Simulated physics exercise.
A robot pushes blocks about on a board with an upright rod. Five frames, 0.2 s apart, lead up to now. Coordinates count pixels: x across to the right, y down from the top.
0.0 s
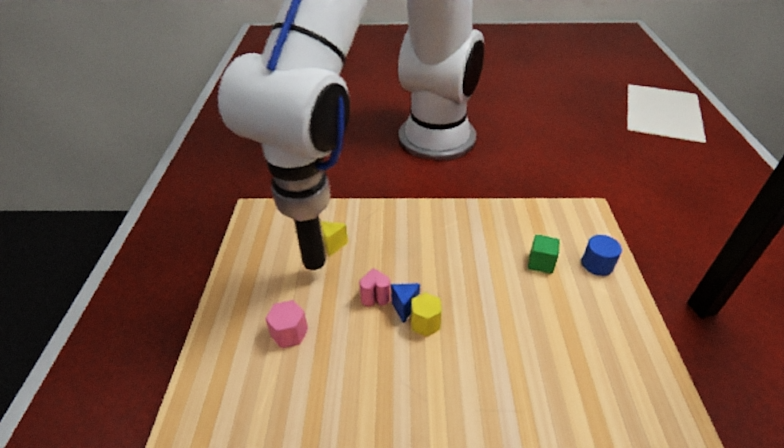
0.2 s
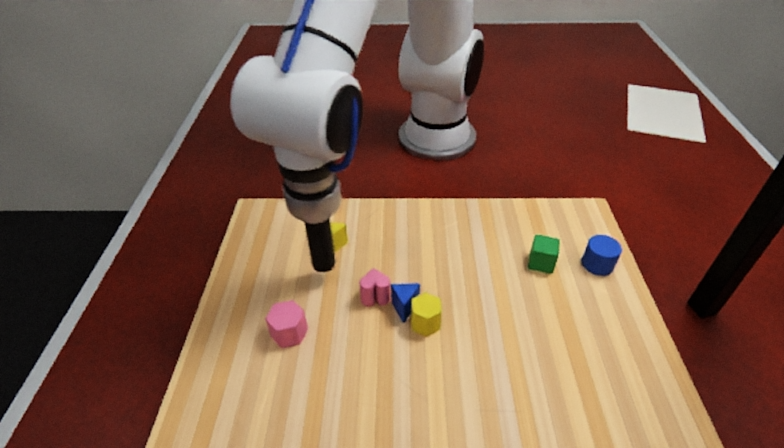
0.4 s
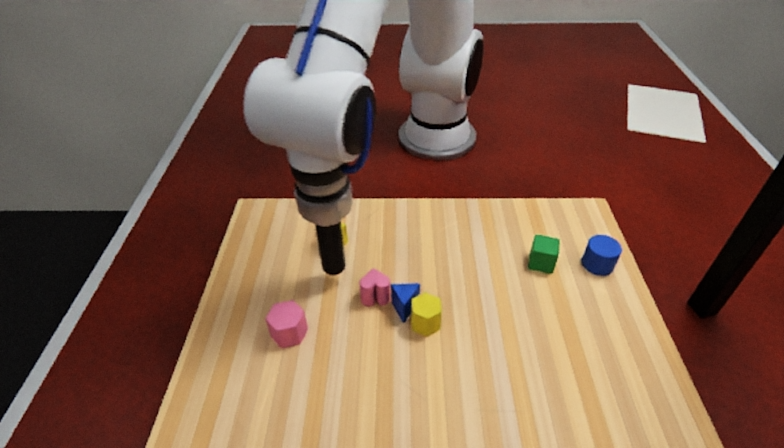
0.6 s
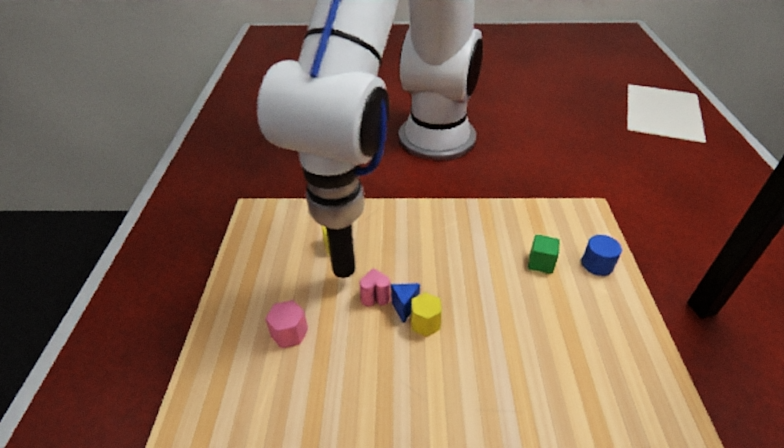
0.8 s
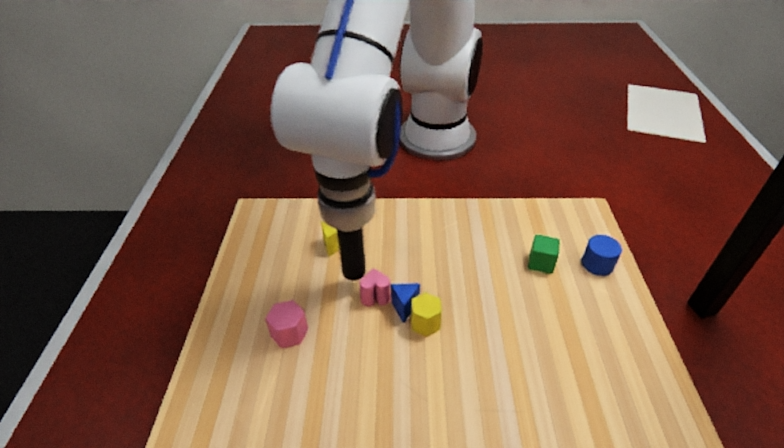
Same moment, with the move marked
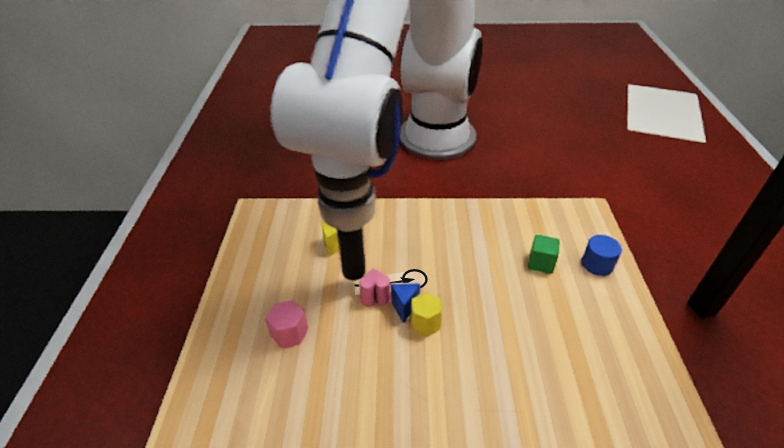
At the start, a robot arm holds a black rod upright over a wooden board, beside a yellow block near the upper left. The rod glides a short way right and slightly toward the viewer, passing in front of the yellow block and nearing the pink heart, while all the blocks stay still.
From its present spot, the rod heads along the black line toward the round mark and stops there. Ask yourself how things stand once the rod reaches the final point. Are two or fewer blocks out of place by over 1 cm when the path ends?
That would be a no.
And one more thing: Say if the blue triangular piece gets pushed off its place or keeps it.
My prediction: It moves.
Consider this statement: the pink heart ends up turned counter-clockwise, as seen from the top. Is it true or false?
False
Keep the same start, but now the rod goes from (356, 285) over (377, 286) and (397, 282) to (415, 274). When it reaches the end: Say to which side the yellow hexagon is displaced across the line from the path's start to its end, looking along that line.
The right.
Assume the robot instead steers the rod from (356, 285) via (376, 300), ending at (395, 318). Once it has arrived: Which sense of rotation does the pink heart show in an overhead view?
From the top: Counterclockwise.
Path on the board, from (356, 285) via (386, 284), ending at (415, 279).
On the path given first. Halfway along, rod (385, 271); pink heart (397, 282), turned 35° clockwise; blue triangular piece (419, 301), turned 15° clockwise; yellow hexagon (438, 313), turned 10° anticlockwise.
At the end, rod (415, 266); yellow triangular piece in place; pink heart (405, 282), turned 70° clockwise; blue triangular piece (421, 304); yellow hexagon (441, 316), turned 15° anticlockwise.
